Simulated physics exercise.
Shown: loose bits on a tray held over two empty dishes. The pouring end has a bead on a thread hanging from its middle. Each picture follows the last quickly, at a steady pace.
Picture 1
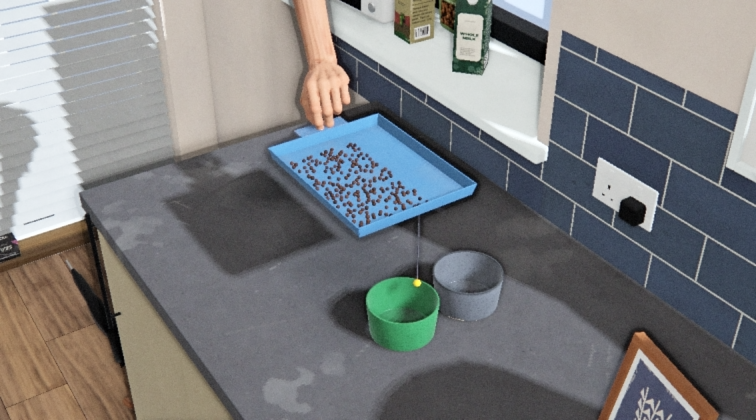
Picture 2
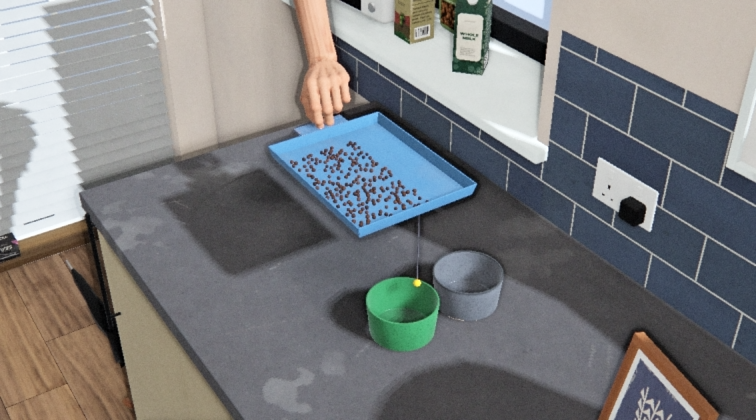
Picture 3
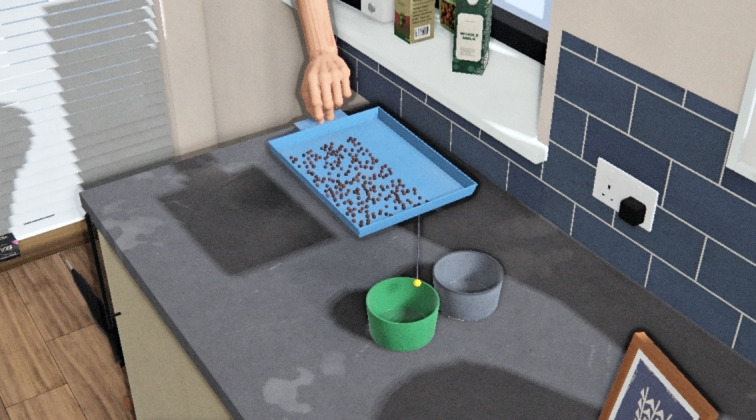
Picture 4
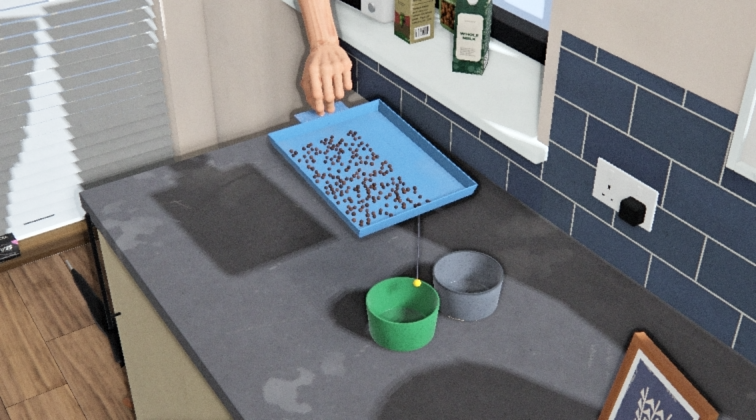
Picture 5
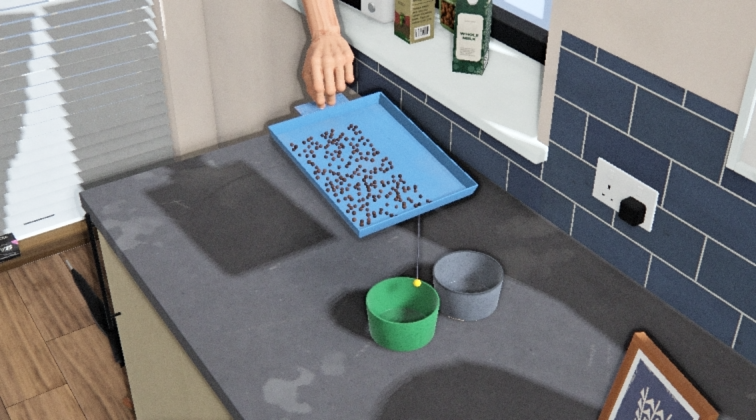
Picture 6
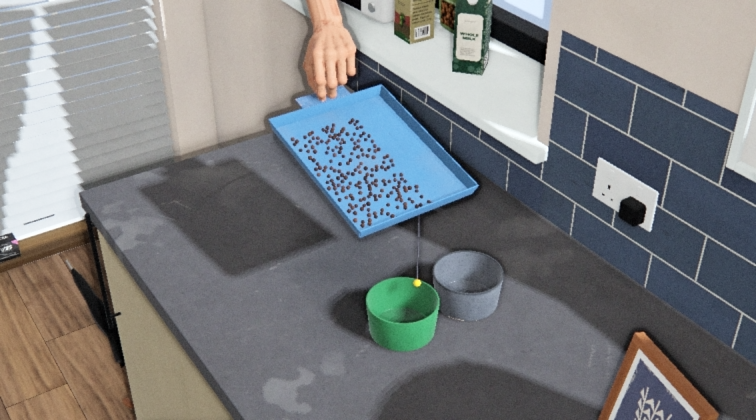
We see a hand holding a blue tray of small dark reddish bits above a grey worktop, near an empty green dish and an empty grey one, then slowly raising the handle end so the tray tilts slightly.
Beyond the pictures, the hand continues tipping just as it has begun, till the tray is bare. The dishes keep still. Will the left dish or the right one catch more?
The dish on the left is going to receive more.
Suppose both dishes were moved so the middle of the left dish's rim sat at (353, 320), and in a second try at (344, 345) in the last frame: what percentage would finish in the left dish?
First 20 per cent, second 10 per cent.
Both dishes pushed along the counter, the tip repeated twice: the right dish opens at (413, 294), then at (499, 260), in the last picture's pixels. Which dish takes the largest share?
Result for the first try: The dish on the right side; for the second: The dish on the left side.
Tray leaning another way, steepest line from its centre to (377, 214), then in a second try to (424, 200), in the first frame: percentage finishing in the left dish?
So it's 10 percent with the first slope and 0 percent with the other.
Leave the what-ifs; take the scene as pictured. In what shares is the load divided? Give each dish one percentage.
Left 40 %, right 0 %.
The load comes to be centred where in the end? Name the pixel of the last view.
(412, 341).
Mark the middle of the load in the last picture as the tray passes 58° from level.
I'd put the middle close to (396, 214).
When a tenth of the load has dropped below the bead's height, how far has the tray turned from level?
That happens at close to 95 degrees.
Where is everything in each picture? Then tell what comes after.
The first frame shows corners of the pouring end at (360, 226) and (472, 183), level; middle of the load at (358, 184), allspice berries; left dish at (423, 332); right dish at (489, 302); bead on its thread at (417, 283).
The second frame shows corners of the pouring end at (360, 226) and (472, 183), level; middle of the load at (358, 183).
The third frame shows corners of the pouring end at (360, 227) and (473, 184), tipped barely, level across its low end; middle of the load at (358, 181).
The fourth frame shows corners of the pouring end at (361, 227) and (473, 184), tipped a little, level across its low end; middle of the load at (358, 177).
The fifth frame shows corners of the pouring end at (361, 228) and (474, 184), tipped a little, level across its low end; middle of the load at (359, 174).
The sixth frame shows corners of the pouring end at (361, 228) and (474, 184), tipped a little, level across its low end; middle of the load at (360, 172); left dish at (423, 332); right dish at (489, 302).
Soon, tray tipped steeply; nearly all on the tray; a stray few in the left dish; a stray few outside both; a stray few in the air.
A while on, tray tipped right over; about a quarter on the tray; about a quarter in the left dish; a stray few in the right dish; a small part outside both; about half in the air.
Towards the end, tray tipped past a quarter turn; about a third in the left dish; a stray few in the right dish; about half outside both.
Finally, tray tipped past a quarter turn; about a third in the left dish; a stray few in the right dish; about half outside both.
